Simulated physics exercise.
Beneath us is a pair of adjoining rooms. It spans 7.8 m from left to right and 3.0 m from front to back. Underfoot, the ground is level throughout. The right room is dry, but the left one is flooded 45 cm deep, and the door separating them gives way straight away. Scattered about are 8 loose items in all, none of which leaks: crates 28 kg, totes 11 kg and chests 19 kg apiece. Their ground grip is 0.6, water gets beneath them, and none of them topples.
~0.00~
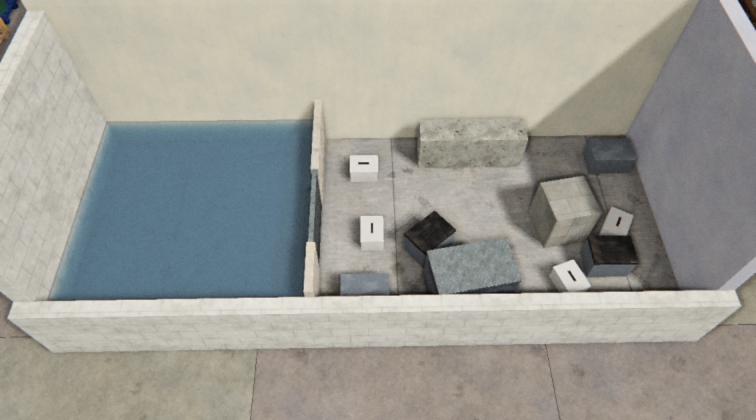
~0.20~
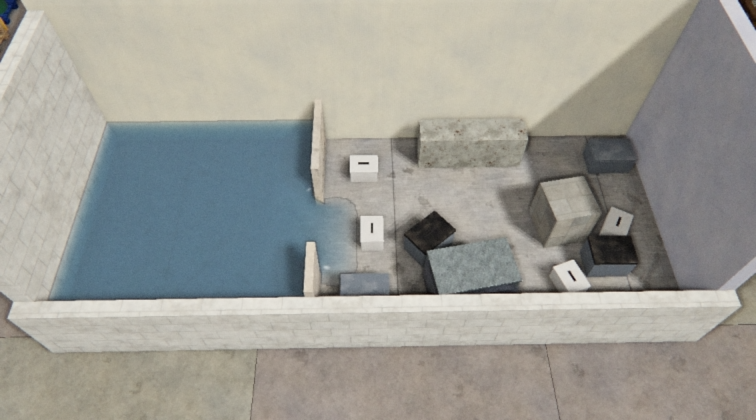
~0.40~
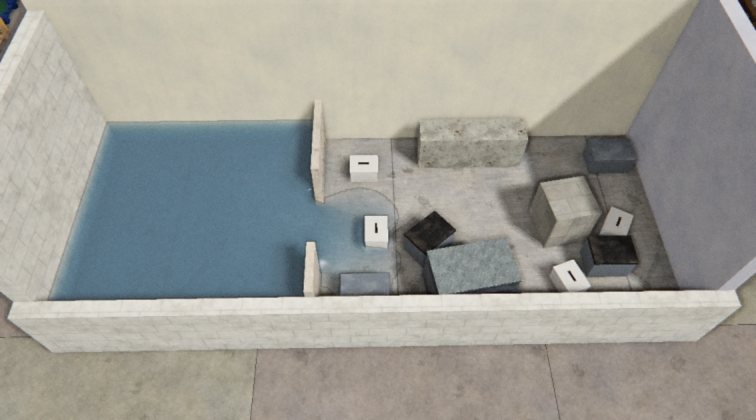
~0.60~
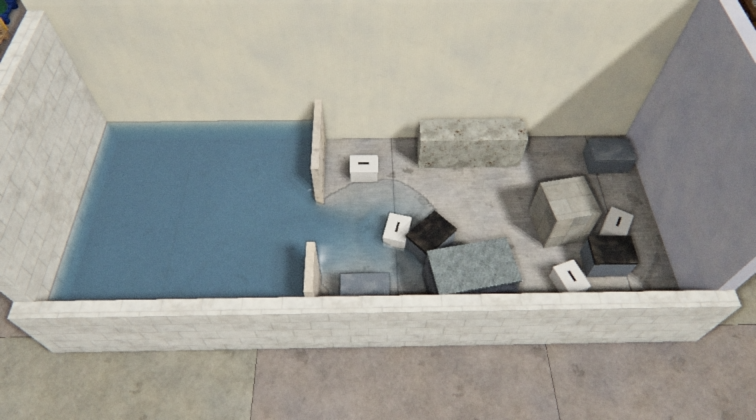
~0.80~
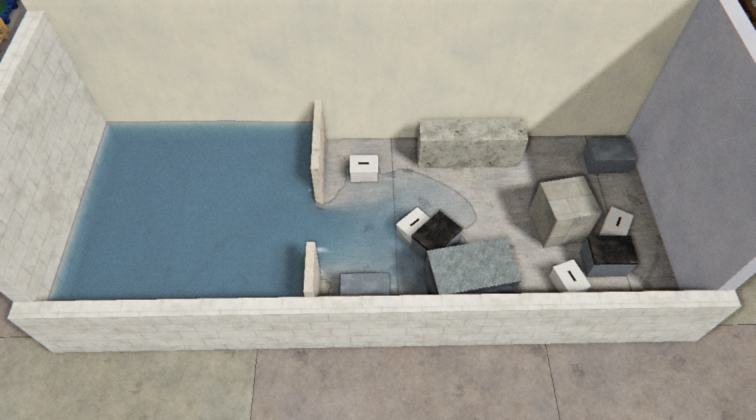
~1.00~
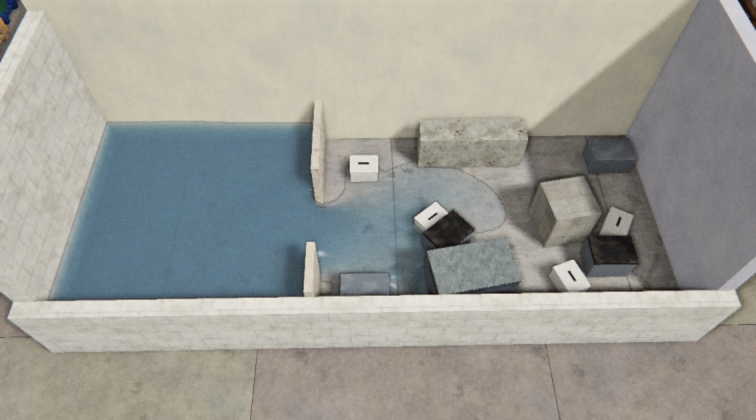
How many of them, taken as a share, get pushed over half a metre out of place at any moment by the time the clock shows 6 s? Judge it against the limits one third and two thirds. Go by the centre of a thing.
My call is one third to two thirds.
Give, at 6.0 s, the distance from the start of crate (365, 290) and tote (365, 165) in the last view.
The first is off by 50 cm, the second by 0 cm.
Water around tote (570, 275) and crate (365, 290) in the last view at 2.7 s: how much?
Roughly 7 and 16 cm.
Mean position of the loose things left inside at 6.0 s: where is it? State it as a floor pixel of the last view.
(544, 256).
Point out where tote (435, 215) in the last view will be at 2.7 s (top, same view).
Around (629, 190).
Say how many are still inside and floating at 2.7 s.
1 at that moment.
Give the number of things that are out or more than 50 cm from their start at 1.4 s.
I make it 2 by then.
After 1.4 s 2 of 8 are over 50 cm from their spots; 0 afloat.
After 2.7 s 2 of 8 are over 50 cm from their spots; 1 afloat.
After 4.2 s 3 of 8 are over 50 cm from their spots; 5 afloat.
After 6.0 s 4 of 8 are over 50 cm from their spots, and 5 have been at some point; 7 afloat.
